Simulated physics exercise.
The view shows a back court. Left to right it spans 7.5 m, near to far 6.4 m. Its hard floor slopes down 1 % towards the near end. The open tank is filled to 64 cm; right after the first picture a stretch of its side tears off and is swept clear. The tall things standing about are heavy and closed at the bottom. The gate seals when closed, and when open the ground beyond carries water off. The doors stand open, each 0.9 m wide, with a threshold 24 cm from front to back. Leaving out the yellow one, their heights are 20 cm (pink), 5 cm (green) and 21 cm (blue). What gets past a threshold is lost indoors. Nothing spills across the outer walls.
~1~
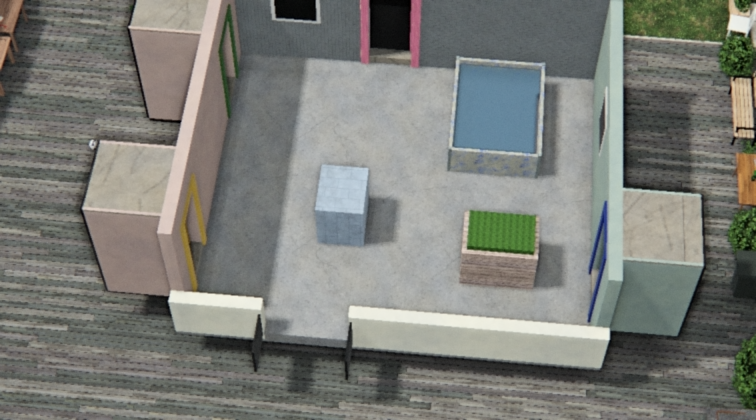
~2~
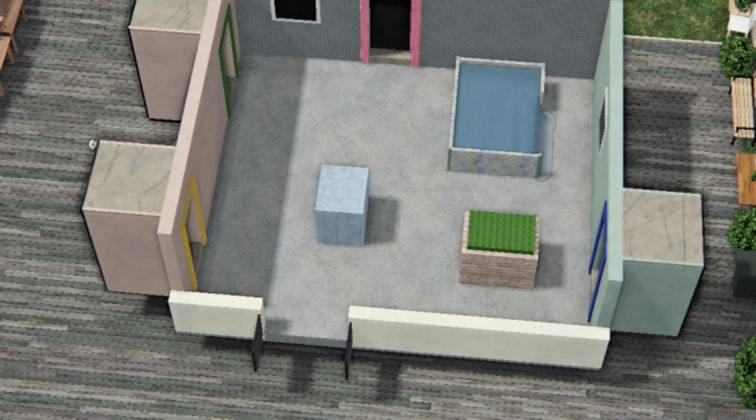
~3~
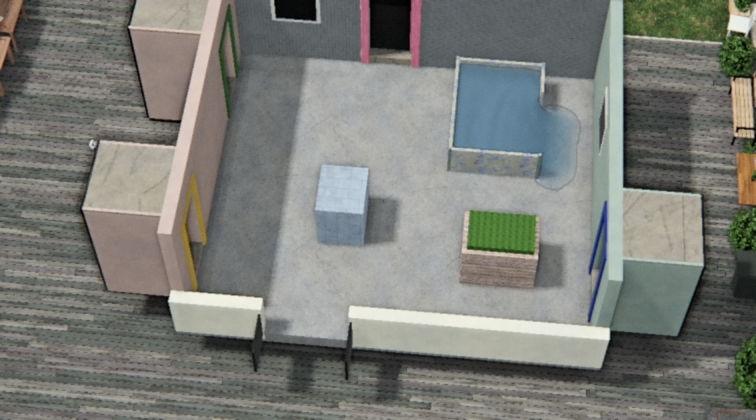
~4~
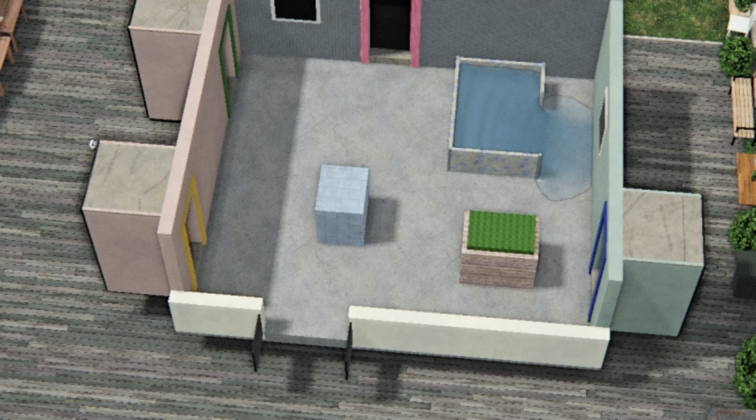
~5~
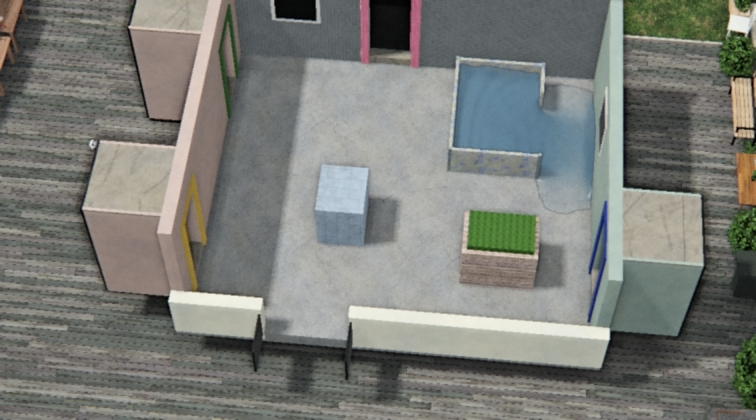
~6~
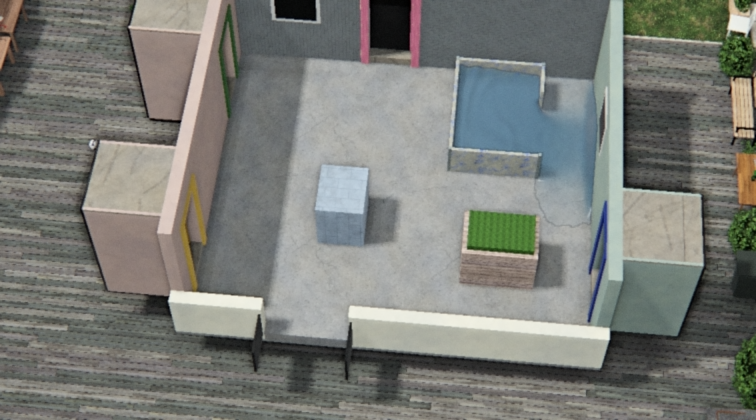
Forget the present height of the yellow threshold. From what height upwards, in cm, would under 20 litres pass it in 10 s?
About 8 cm.
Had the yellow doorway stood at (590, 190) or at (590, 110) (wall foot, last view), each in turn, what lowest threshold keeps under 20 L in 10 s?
About 32 and 25 cm.
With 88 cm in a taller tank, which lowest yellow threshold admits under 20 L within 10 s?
About 13.0 cm.
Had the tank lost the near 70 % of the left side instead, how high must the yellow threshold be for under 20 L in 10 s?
Then roughly 6.5 cm.
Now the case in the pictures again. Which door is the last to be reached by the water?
It is the yellow one.
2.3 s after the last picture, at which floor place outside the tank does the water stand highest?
At about (555, 346).
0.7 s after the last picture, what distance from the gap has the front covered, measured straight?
Some 3.4 m out.
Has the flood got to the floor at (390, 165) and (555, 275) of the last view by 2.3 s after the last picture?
In that order: Still dry, under water.
Then, 0.7 s after the last picture water covers 10 % of the floor, deepest (50 cm) near (588, 159); it has not reached the yellow door.
Then, 2.3 s after the last picture water covers 30 % of the floor, deepest (36 cm) near (555, 346); it has not reached the yellow door.
Then, 9.3 s after the last picture water covers 90 % of the floor, deepest (12 cm) near (564, 347); 10 cm at the yellow door, 0 litres in over its 13 cm threshold.
At the yellow door as built, the water peaked near 13 cm, 5.9 s after the last picture.
With a threshold of 7 cm, 30 litres would have come in within the 10 s; with 9.5 cm, 7 litres. So under 20 litres takes about 8 cm.
